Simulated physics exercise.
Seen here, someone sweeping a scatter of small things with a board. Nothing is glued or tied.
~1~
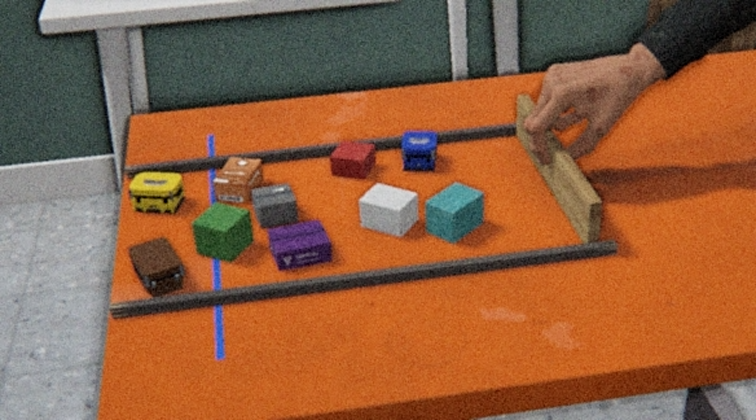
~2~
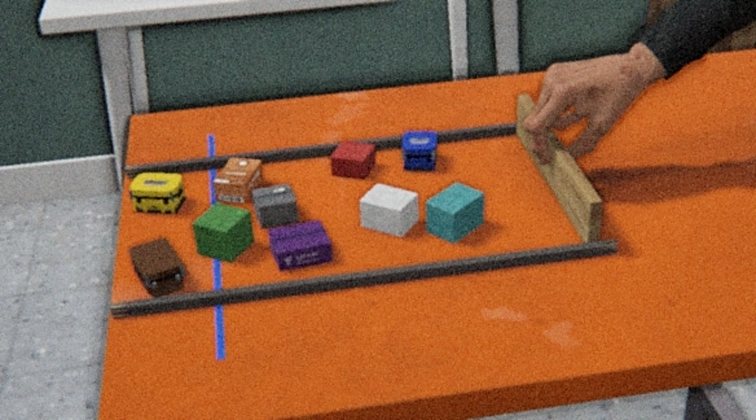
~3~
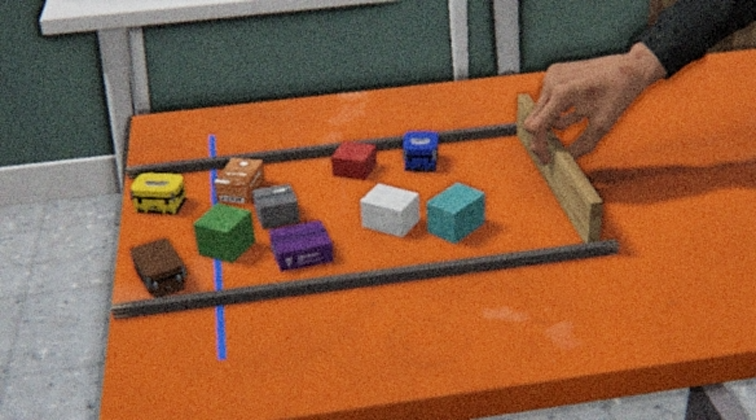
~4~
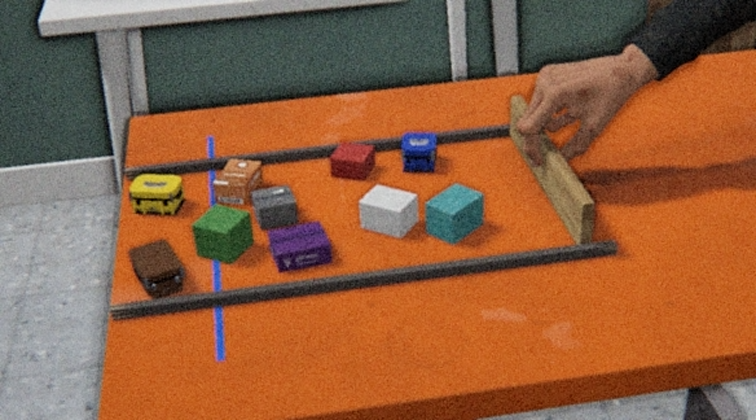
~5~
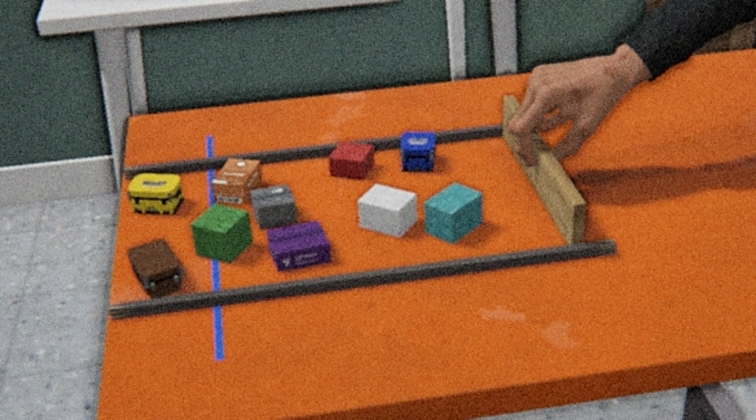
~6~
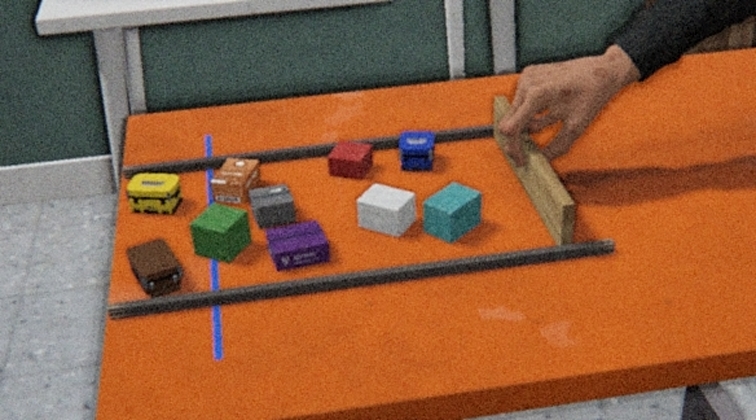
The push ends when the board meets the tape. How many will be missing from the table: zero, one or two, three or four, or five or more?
Outcome: The number that fall off is one or two.
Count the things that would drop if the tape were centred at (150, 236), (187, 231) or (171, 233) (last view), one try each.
It would be 7, 3 and 5.
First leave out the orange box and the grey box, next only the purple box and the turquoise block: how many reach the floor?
It would be 1 and 1.
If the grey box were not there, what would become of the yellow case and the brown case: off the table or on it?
The yellow case comes down, the brown case tumbles off.
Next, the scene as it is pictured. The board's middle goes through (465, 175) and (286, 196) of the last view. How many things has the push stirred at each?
1 and 8.
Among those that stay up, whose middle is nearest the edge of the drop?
The orange box ends nearest.
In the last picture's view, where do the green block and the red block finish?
The green block stops around (159, 238); the red block around (158, 187).
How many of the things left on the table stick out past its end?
The number is 1.
A little later, none off yet; yellow case at rest near (155, 194); brown case at rest near (155, 269); green block at rest near (221, 233).
Next, none off yet; yellow case shifted a little near (129, 200); brown case moving near (150, 269); green block moving near (211, 233).
When it is over, the number that fall off is one or two; down, brown case and yellow case.
